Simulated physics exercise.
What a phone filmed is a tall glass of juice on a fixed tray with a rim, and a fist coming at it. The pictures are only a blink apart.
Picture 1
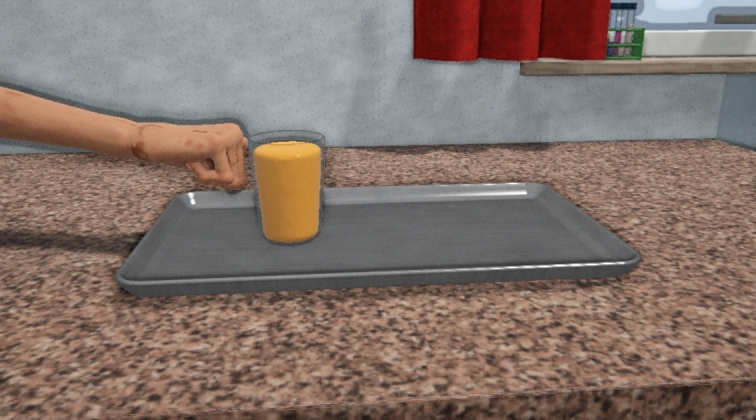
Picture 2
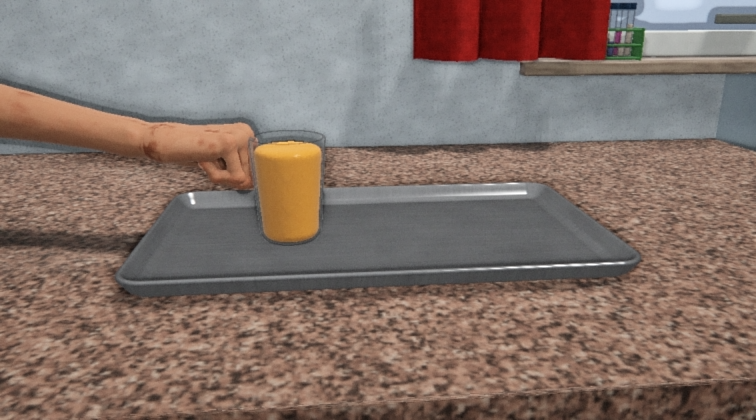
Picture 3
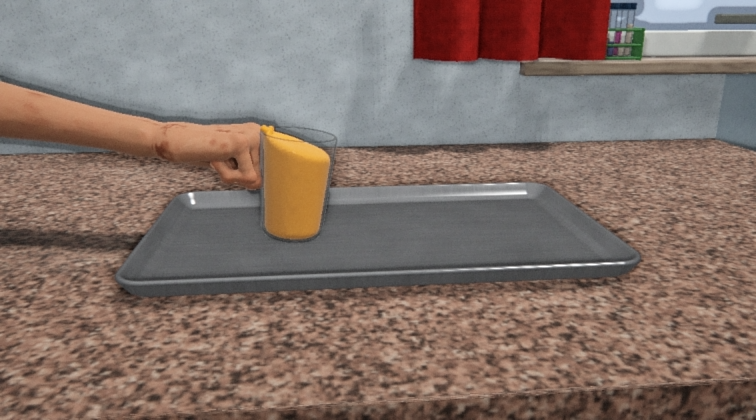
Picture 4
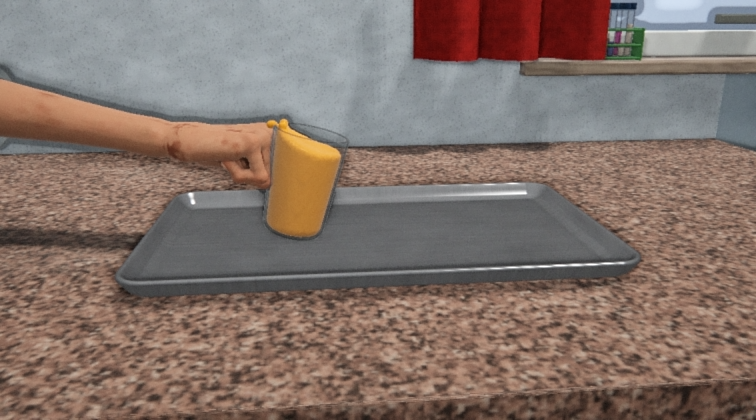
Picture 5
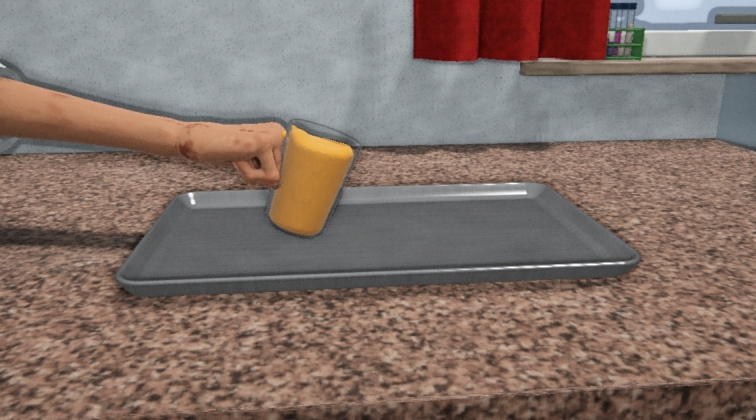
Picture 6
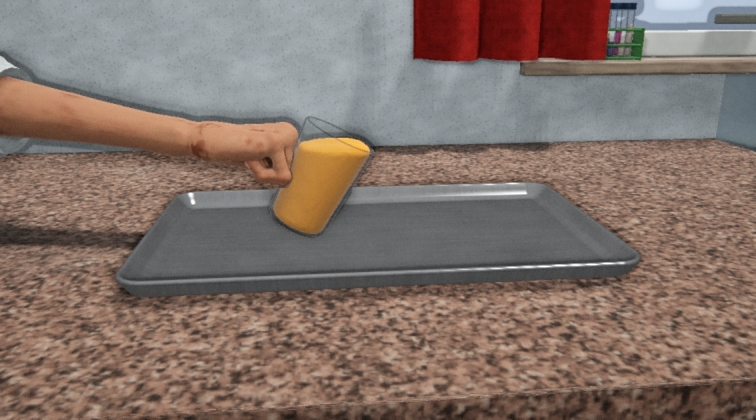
A fist pushed against the upper left side of a clear glass of thick orange liquid on a gray tray, and the glass leaned over to the right while the liquid sloshed inside.
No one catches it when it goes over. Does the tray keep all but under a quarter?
No, over a quarter goes past its edge.
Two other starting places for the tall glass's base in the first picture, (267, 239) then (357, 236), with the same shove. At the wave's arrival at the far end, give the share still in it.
Spot one gives 45 percent, spot two gives 70 percent.
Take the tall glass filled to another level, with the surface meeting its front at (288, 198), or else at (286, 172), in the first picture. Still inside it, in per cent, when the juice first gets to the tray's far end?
45 % and 55 %.
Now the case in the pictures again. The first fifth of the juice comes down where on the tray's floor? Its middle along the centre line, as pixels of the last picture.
Impact centre, mid-line: Approx. (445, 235).
A moment on, the tall glass lies on its side and 89 per cent is in the glass, 6 on the tray and 6 above or beyond its rim.
Next, the tall glass lies on its side and 49 per cent is in the glass, 47 on the tray and 5 above or beyond its rim.
Then the tall glass lies on its side and 27 per cent is in the glass, 50 on the tray and 23 above or beyond its rim.
Later the tall glass lies on its side and 14 per cent is in the glass, 37 on the tray and 49 above or beyond its rim.
Finally, 52 per cent is held by tray and glass, 48 is off the tray.
